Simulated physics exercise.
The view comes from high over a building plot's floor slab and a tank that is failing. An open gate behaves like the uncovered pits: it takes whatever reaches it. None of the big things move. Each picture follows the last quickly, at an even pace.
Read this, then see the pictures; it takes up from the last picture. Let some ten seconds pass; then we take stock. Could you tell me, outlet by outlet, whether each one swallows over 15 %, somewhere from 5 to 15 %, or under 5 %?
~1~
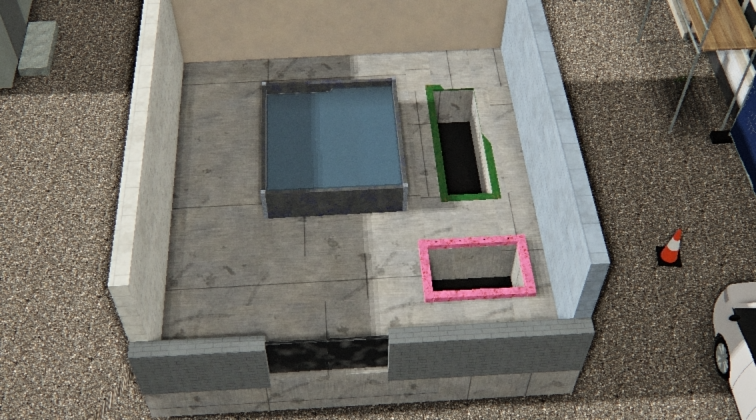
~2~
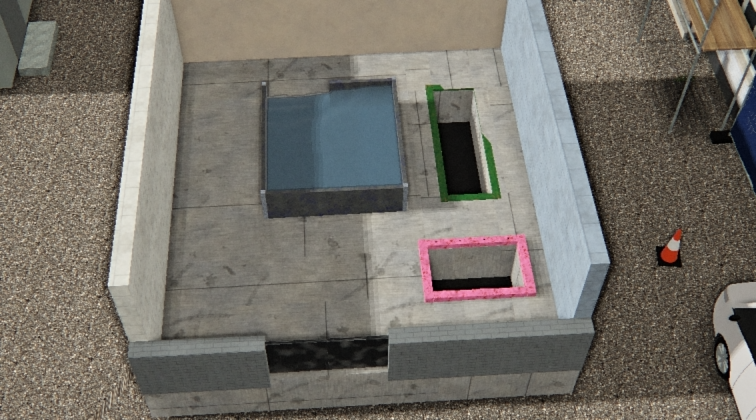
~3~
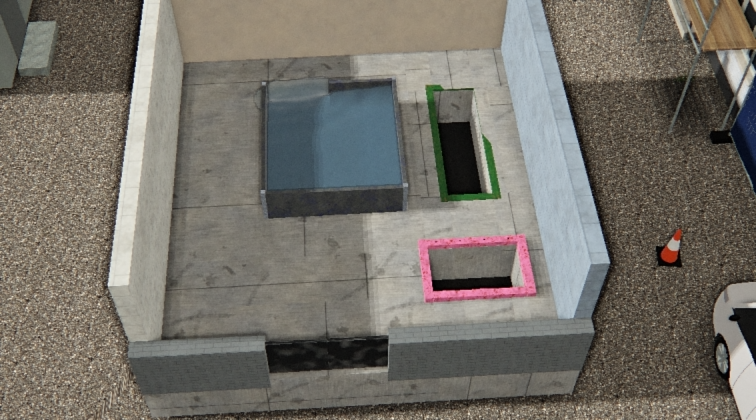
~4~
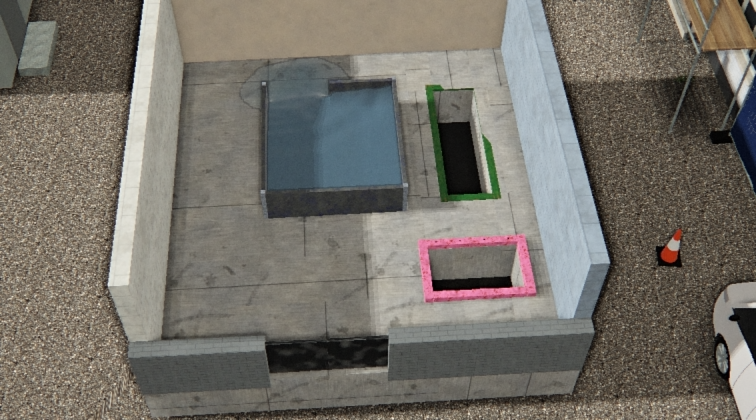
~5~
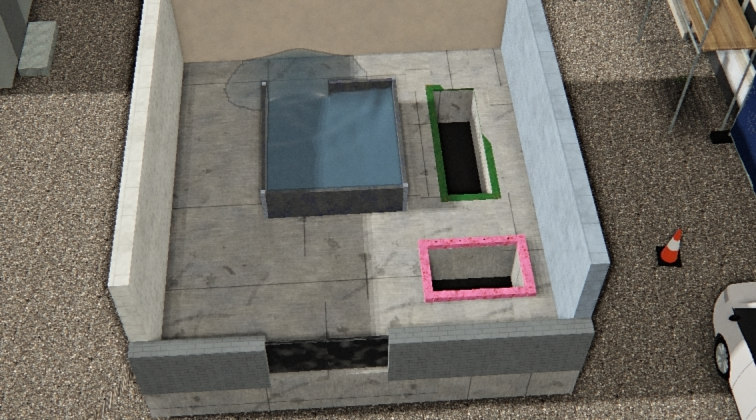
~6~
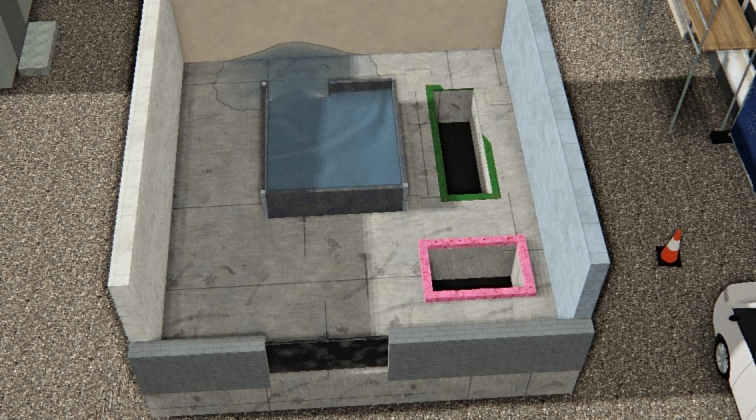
My prediction: The gate fails to reach five per cent. The pink pit fails to reach five per cent. The green pit passes fifteen per cent.
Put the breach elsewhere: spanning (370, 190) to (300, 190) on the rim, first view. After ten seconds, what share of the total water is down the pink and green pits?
The pink pit takes 4 per cent and the green pit 6 per cent.
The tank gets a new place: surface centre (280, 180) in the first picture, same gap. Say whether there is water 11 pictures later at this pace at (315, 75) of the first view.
Outcome noted: Waterlogged.
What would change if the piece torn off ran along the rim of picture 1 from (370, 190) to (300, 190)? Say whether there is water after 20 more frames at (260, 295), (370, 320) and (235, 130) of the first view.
Going point by point: Waterlogged, waterlogged, left unwetted.
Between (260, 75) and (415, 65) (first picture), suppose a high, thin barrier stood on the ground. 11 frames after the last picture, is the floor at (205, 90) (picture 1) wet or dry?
Verdict: Covered.
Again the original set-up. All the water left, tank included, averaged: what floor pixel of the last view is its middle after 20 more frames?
I'd place it roughly at (309, 129).
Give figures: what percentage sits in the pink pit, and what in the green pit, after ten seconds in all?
Estimated: 0 per cent and 20 per cent respectively.
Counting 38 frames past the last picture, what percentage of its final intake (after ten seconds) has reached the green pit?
Close to 60 percent.
A moment on, water covers 15 % of the floor; the gate 0 %, the pink pit 0 %, the green pit 0 %.
Next, water covers 30 % of the floor; the gate 0 %, the pink pit 0 %, the green pit 0 %.
Then, water covers 50 % of the floor; the gate 0 %, the pink pit 0 %, the green pit 4 %.
Later, water covers 70 % of the floor; the gate 0 %, the pink pit 0 %, the green pit 12 %.
In the end, water covers 90 % of the floor; the gate 0 %, the pink pit 0 %, the green pit 20 %.
